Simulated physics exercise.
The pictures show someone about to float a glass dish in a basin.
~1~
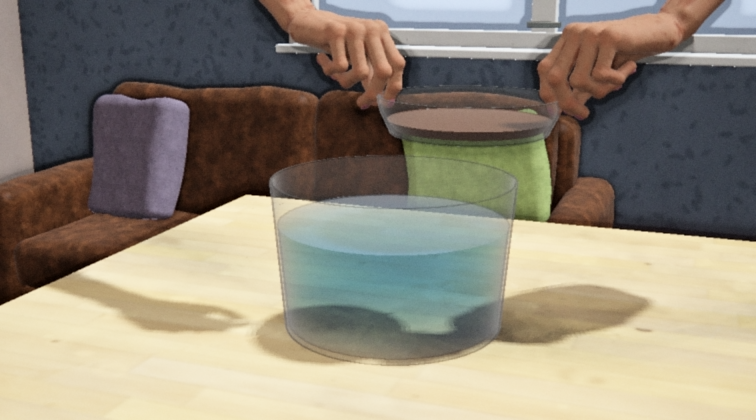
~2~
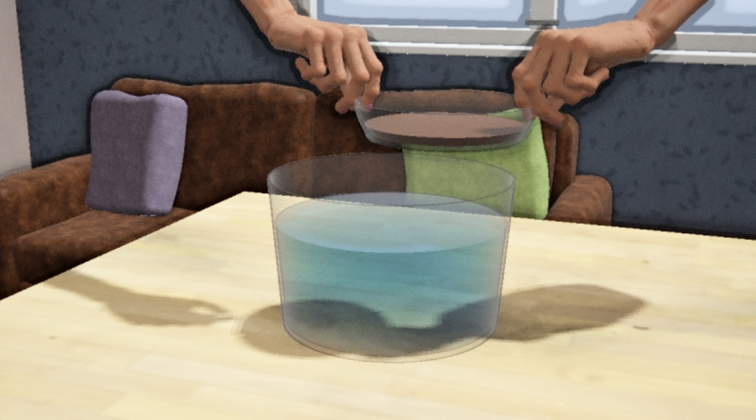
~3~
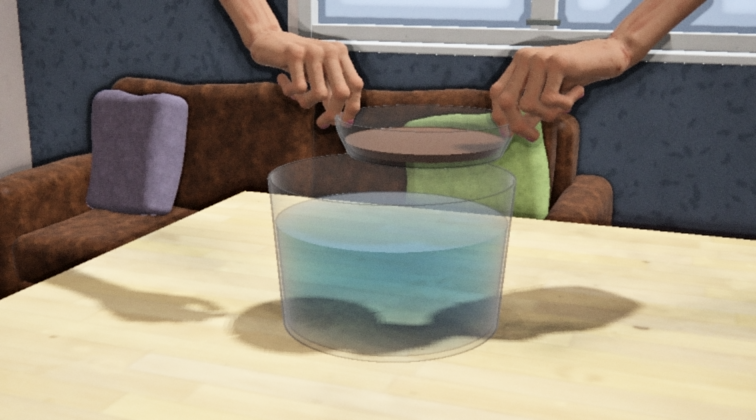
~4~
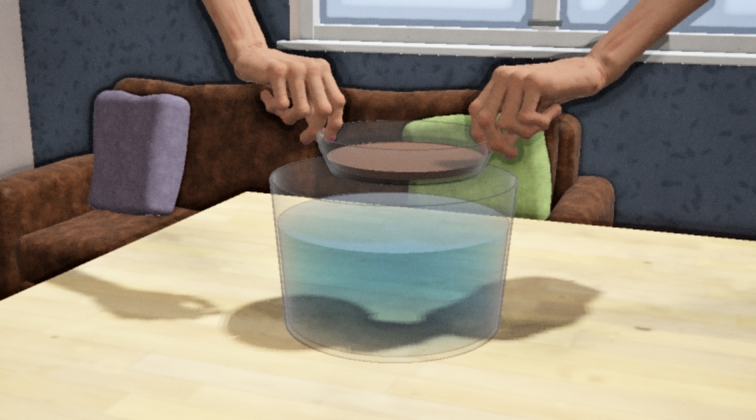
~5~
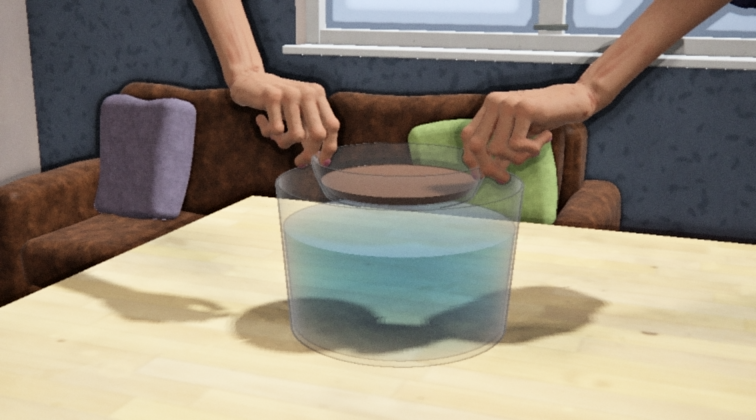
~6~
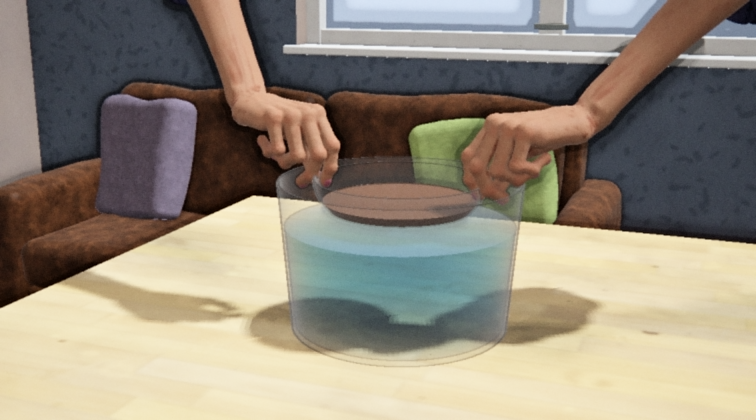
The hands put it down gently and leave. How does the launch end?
It rides on the surface.
Soon after, the dish dips into the water.
Later, it bobs and steadies.
In the end, the dish floats with a third of its side showing.
